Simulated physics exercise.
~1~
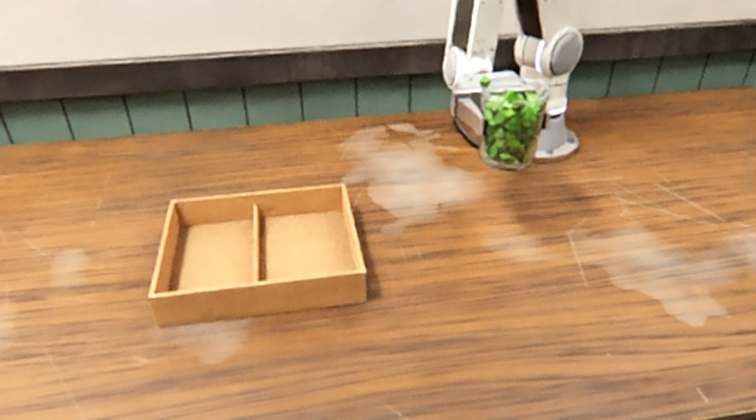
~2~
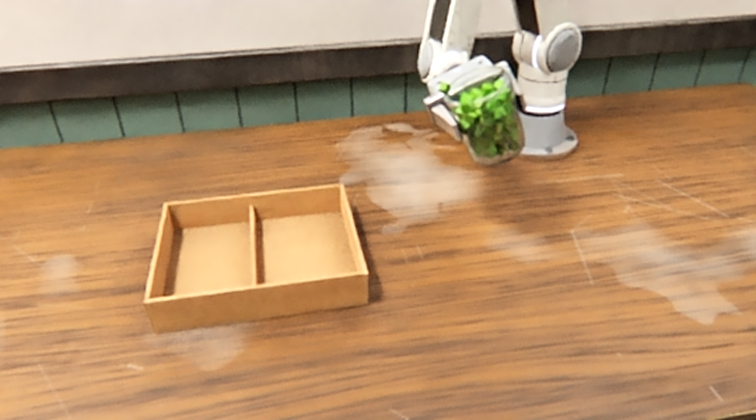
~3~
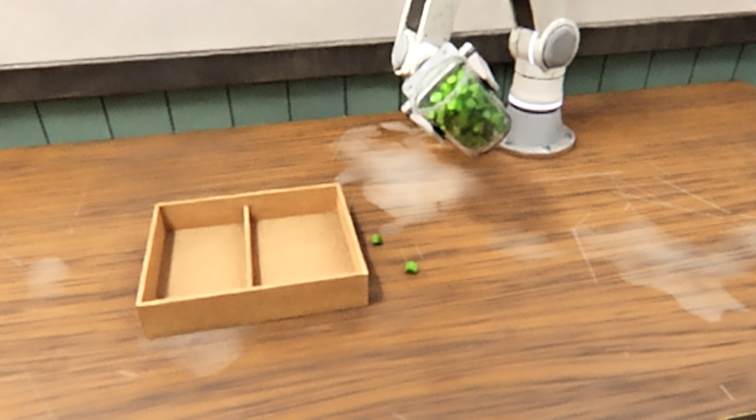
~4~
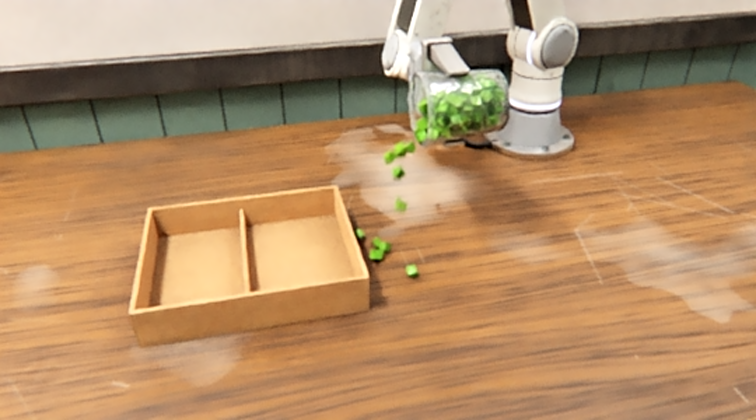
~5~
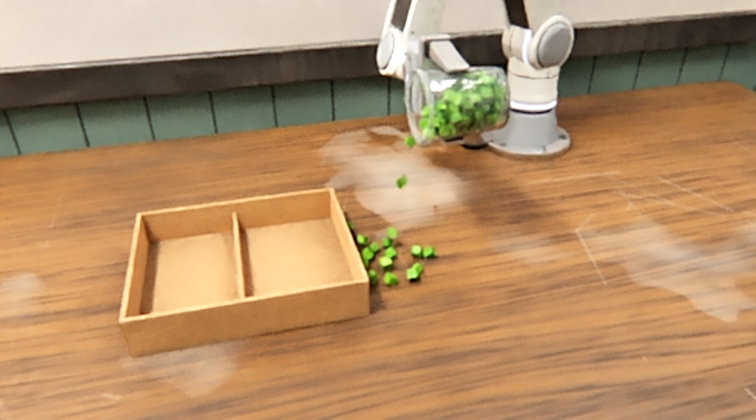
A robot arm holding a clear tumbler of green vegetable dice moved it left and tipped it onto its side, spilling some pieces onto the wooden table beside a divided tray, which stayed empty while most of the dice remained in the tumbler.
